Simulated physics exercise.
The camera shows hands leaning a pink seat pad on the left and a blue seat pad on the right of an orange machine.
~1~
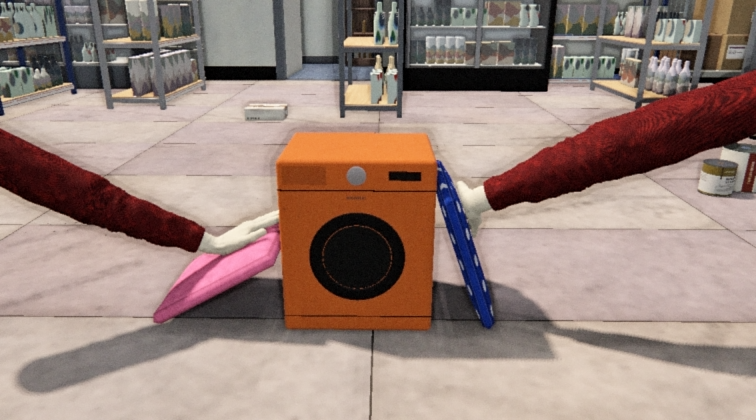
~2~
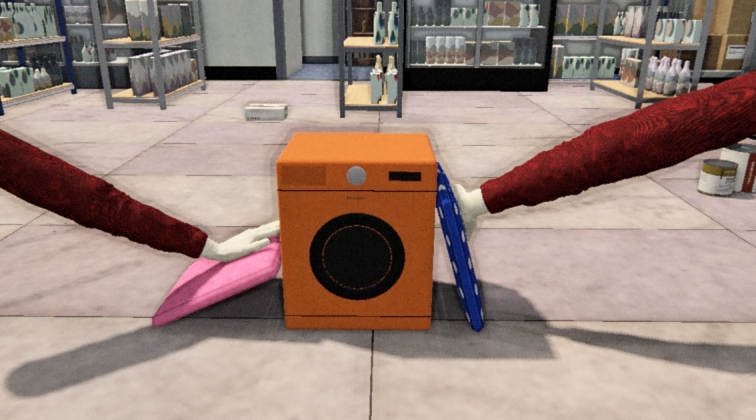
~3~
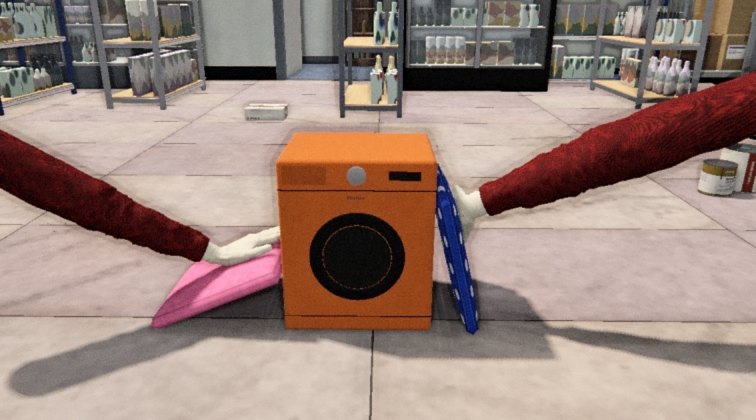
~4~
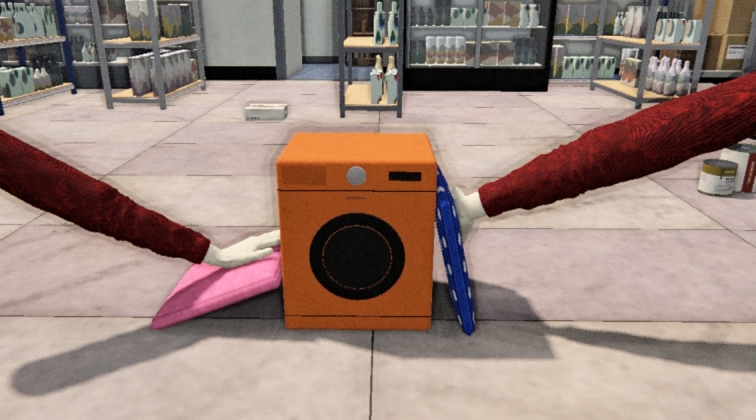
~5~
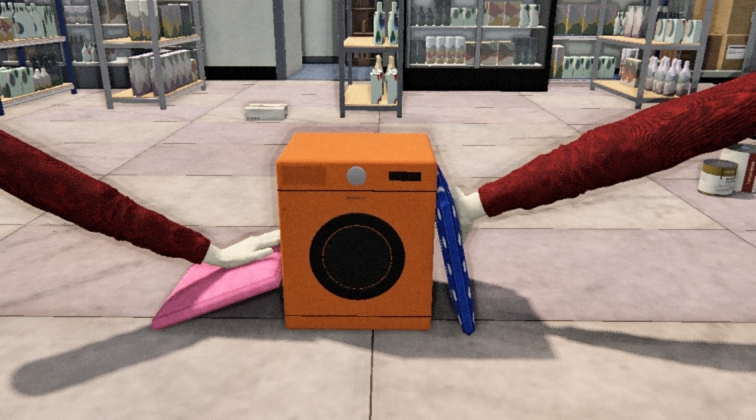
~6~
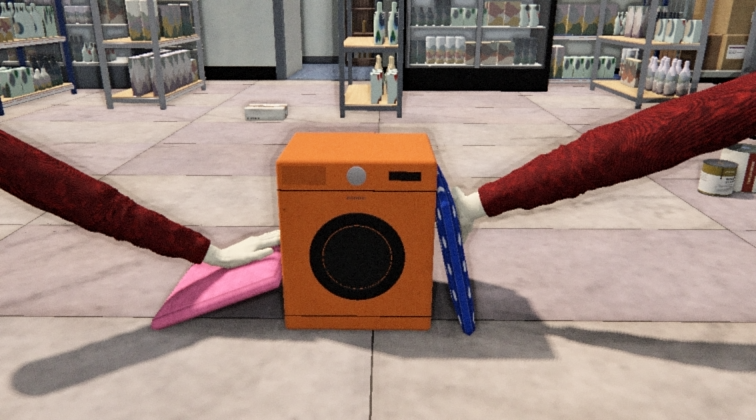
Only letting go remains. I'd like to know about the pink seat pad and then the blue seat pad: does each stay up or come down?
I'd say the pink seat pad comes down, the blue seat pad stays up.
Then, 0.22 s on from there, pink seat pad flat on the floor near (228, 292); blue seat pad propped as before near (449, 244).
In the end, pink seat pad flat on the floor near (228, 292); blue seat pad propped as before near (450, 244). The pink seat pad slips and lies down and the blue seat pad holds its lean.
